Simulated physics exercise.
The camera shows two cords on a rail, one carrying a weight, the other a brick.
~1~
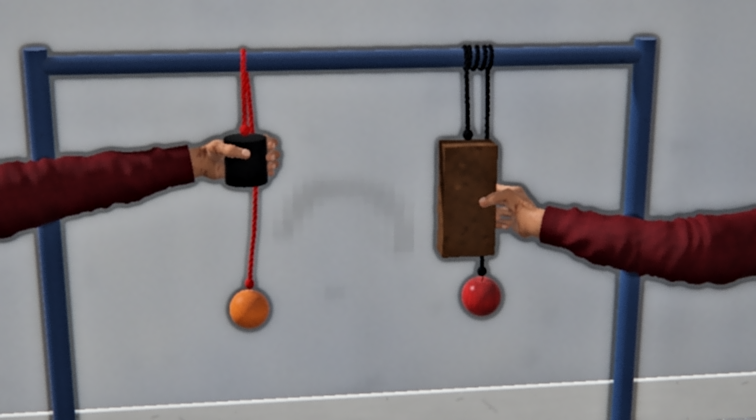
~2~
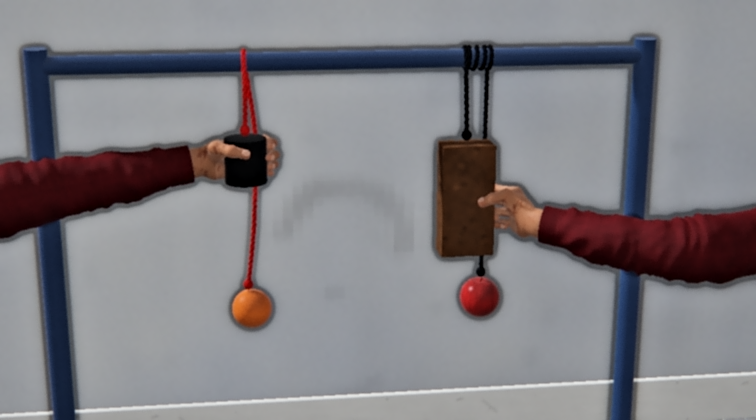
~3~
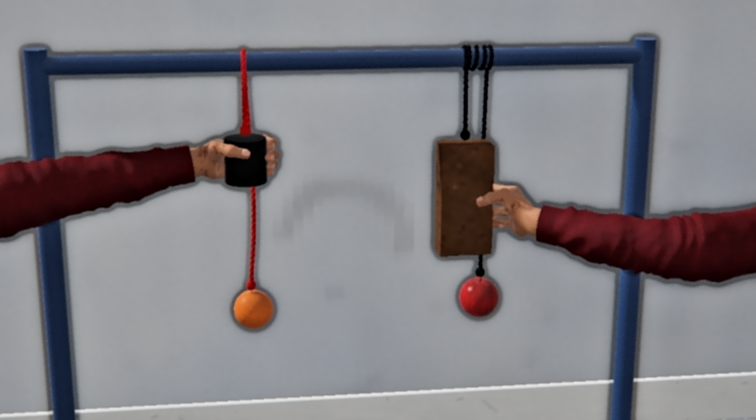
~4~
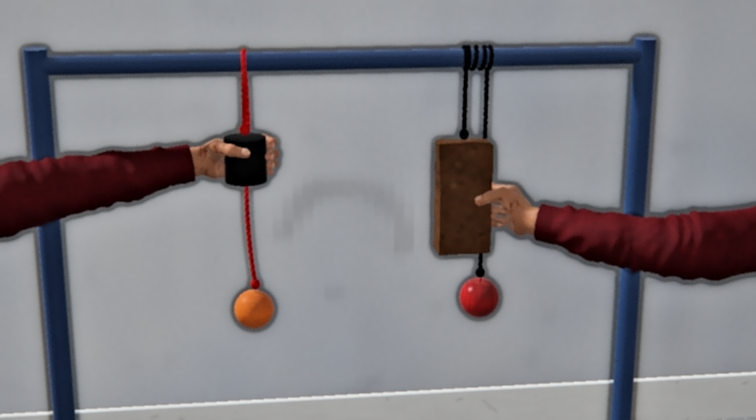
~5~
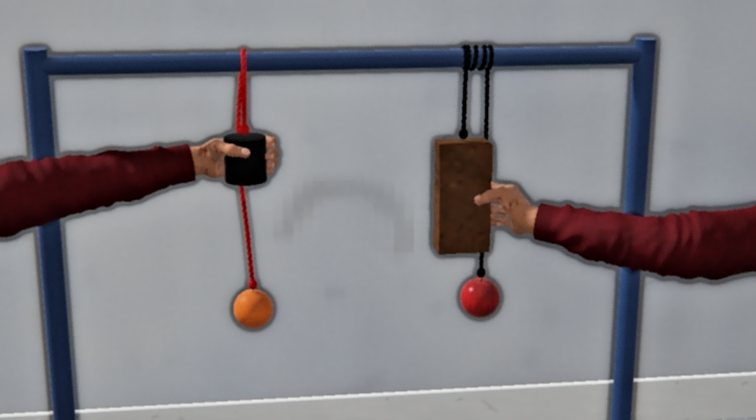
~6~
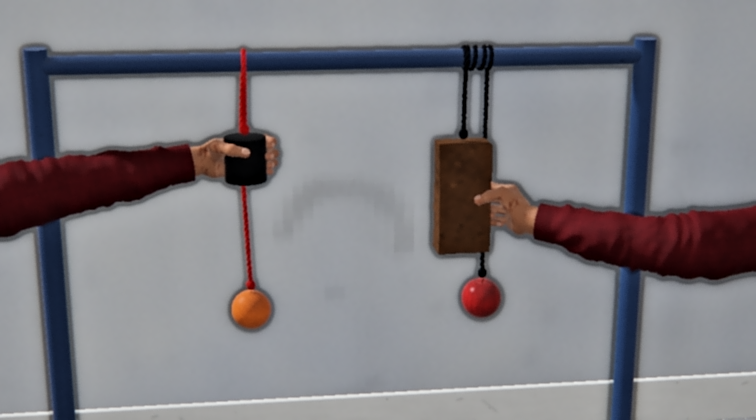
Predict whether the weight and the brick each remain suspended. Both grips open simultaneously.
The weight does not remain suspended. The brick remains suspended.
Then, 0.40 s on from there, weight dropping near (251, 319); brick off the floor near (464, 187).
Then, 0.72 s on from there, weight on the floor; brick off the floor near (465, 186).
In the end, weight on the floor; brick off the floor near (464, 186). The weight pulls its rope through and the brick stays hanging.
